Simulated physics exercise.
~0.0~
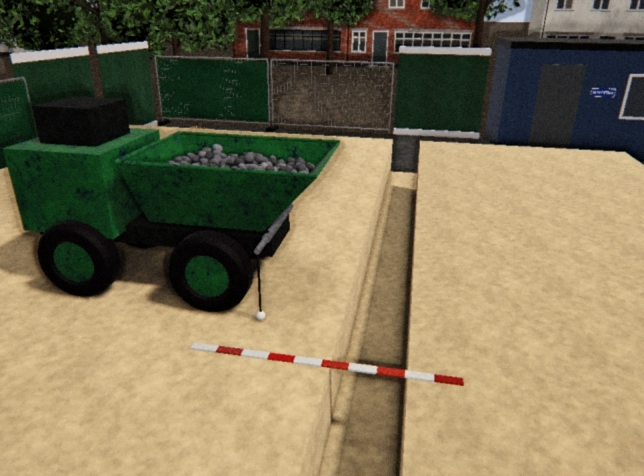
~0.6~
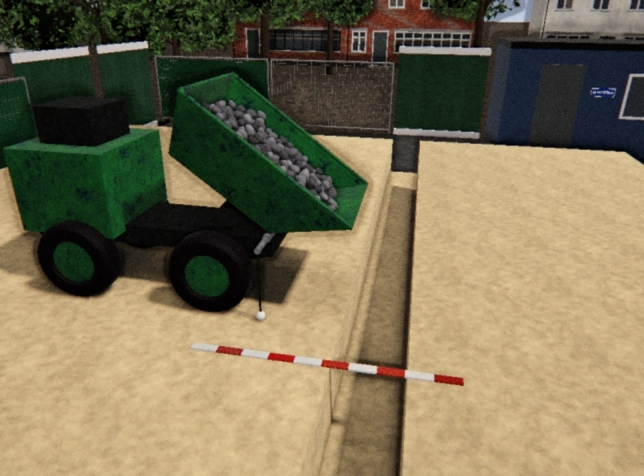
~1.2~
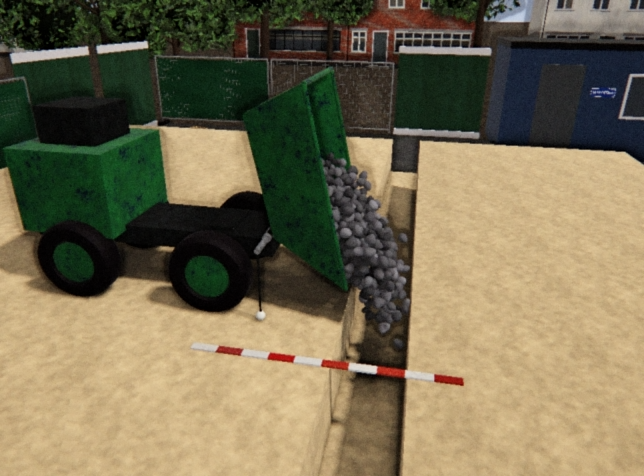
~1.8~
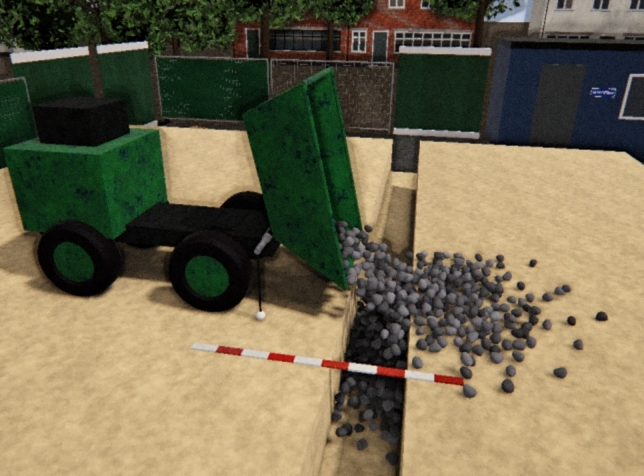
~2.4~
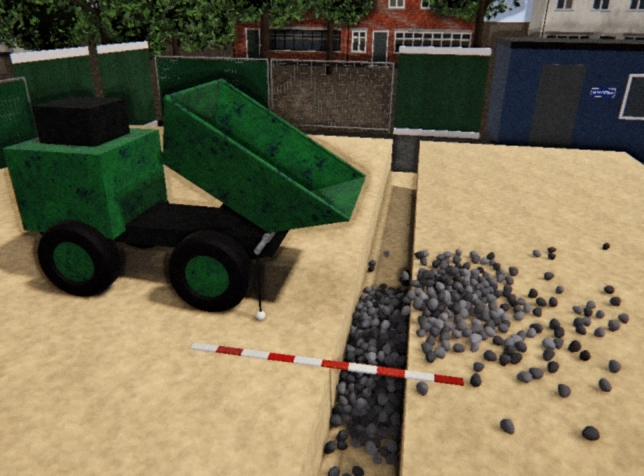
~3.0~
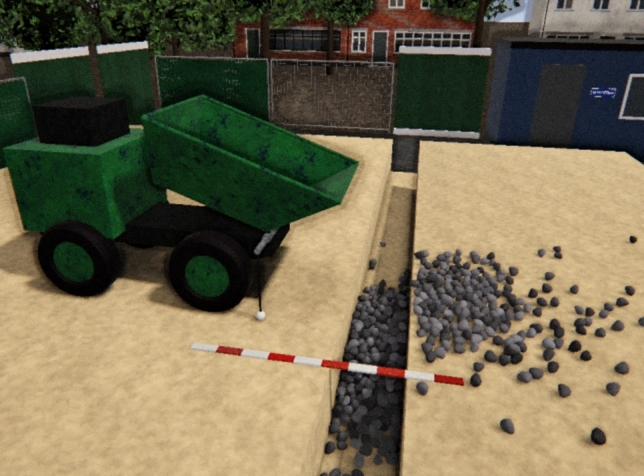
A green dumper tips grey stones into and beyond a trench, then partly lowers its skip.
